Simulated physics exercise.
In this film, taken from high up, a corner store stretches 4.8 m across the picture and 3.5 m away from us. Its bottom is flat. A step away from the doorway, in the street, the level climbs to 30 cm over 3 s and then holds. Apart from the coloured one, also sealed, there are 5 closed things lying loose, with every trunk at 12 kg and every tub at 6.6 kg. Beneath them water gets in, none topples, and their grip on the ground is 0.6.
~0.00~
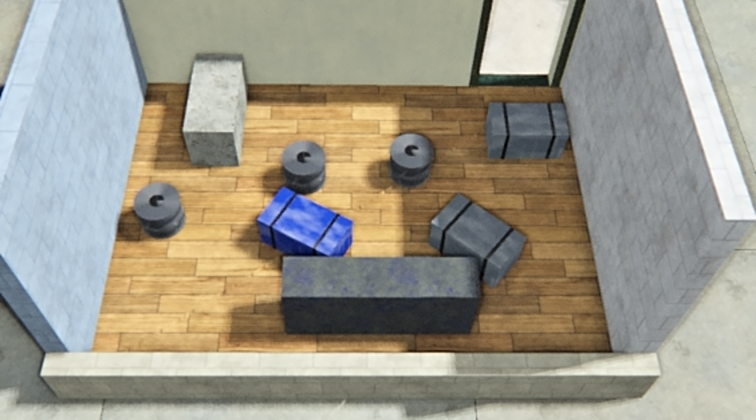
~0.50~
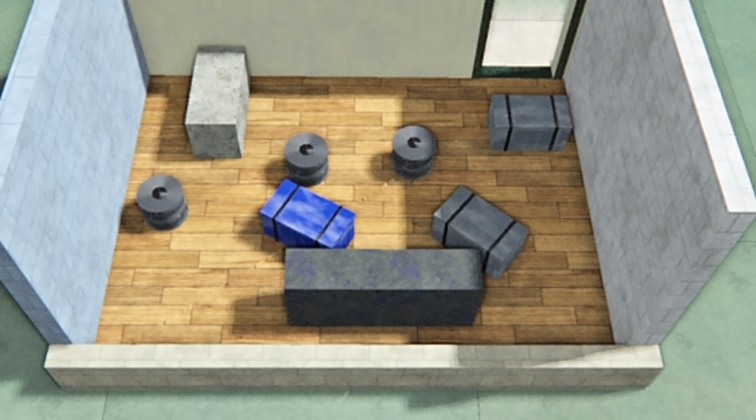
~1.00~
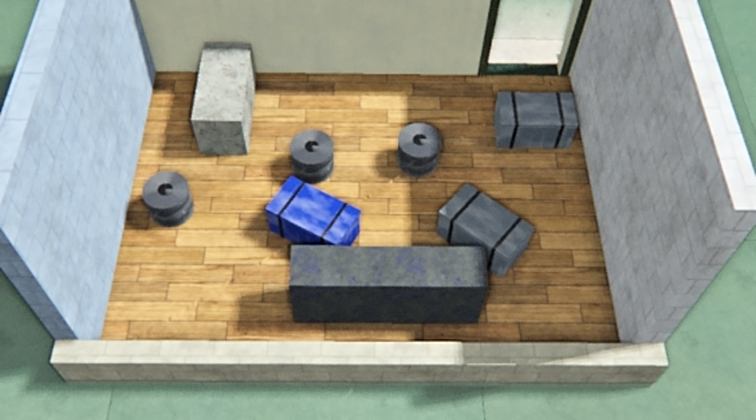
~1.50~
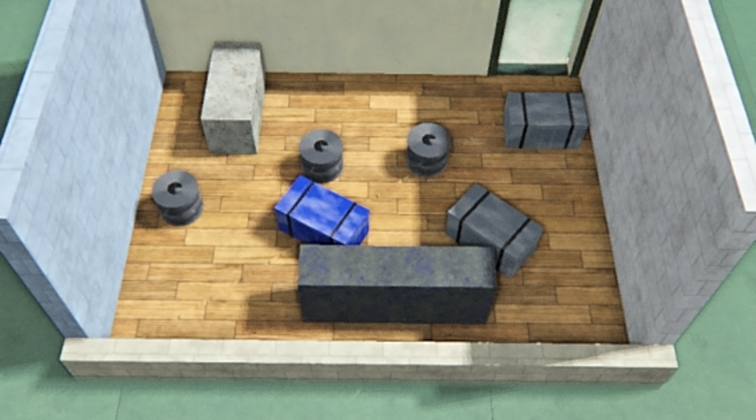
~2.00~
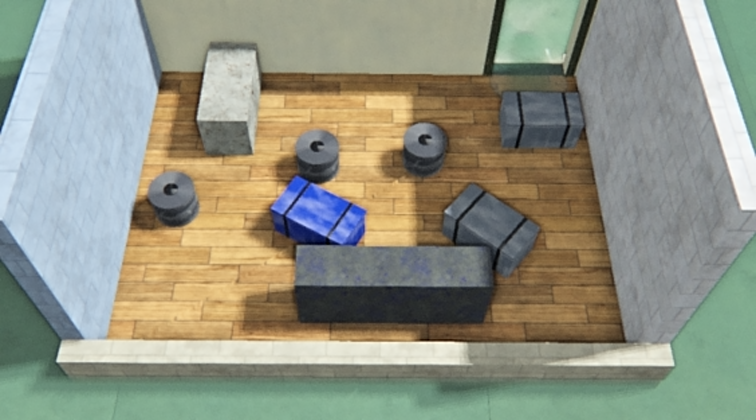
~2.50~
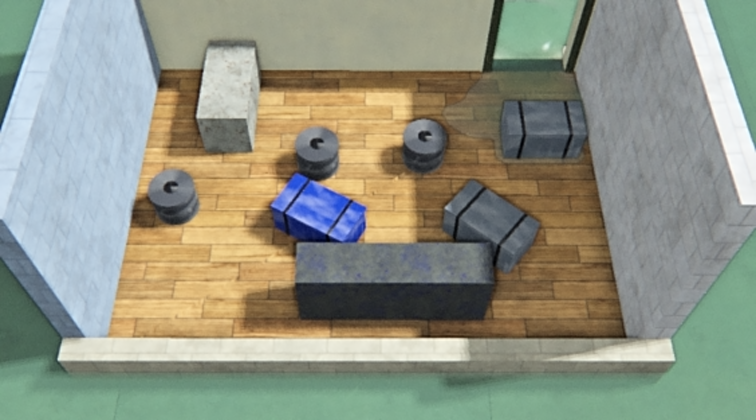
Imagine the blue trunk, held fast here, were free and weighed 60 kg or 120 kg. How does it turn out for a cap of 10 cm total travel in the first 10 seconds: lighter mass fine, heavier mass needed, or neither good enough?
Watching this, the lighter ballast does the job.
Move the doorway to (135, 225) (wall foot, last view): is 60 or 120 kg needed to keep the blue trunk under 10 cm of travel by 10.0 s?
If so, only the heavier one succeeds.
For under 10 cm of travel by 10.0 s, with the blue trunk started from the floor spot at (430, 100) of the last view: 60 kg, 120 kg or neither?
It turns out that both loads succeed.
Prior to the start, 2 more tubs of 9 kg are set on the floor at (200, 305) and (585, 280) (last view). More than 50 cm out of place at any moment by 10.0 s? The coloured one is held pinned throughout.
Results: Threshold exceeded; threshold exceeded.
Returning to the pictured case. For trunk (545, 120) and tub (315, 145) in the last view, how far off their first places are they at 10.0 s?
200 cm, 120 cm.
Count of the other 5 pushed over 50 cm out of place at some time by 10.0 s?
5 of them.
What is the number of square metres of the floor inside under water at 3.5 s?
Wet area: Approx. 4.5 m2.
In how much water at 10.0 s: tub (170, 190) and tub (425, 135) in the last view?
Around 14 cm and 10 cm.
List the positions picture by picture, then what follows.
In the first frame, the blue trunk at (305, 220), on the bottom; water covers 0.0 m2; 0 of 6 have shifted.
In the second frame, the blue trunk at (308, 213) rests on the ground; 0.0 m2 under water; 0 of 6 have shifted.
In the third frame, the blue trunk at (313, 209), on the bottom; 0.0 m2 under water; 0 of 6 have shifted.
In the fourth frame, the blue trunk at (322, 209), on the bottom; 0.0 m2 under water; 0 of 6 have shifted.
In the fifth frame, the blue trunk at (318, 209) rests on the ground; 0.4 m2 under water; 0 of 6 have shifted.
In the sixth frame, the blue trunk at (319, 206), on the bottom; water covers 1.3 m2; 1 of 6 have shifted.
After 3.5 s the blue trunk would be 0 cm from its start with 60 kg and 0 cm from its start with 120 kg; 0 cm of water round it then.
After 4.5 s the blue trunk would be 0 cm from its start with 60 kg and 0 cm from its start with 120 kg; 1 cm of water round it then.
After 7.0 s the blue trunk would be 0 cm from its start with 60 kg and 0 cm from its start with 120 kg; 5 cm of water round it then.
After 10.0 s the blue trunk would be 0 cm from its start with 60 kg and 0 cm from its start with 120 kg; 8 cm of water round it then.
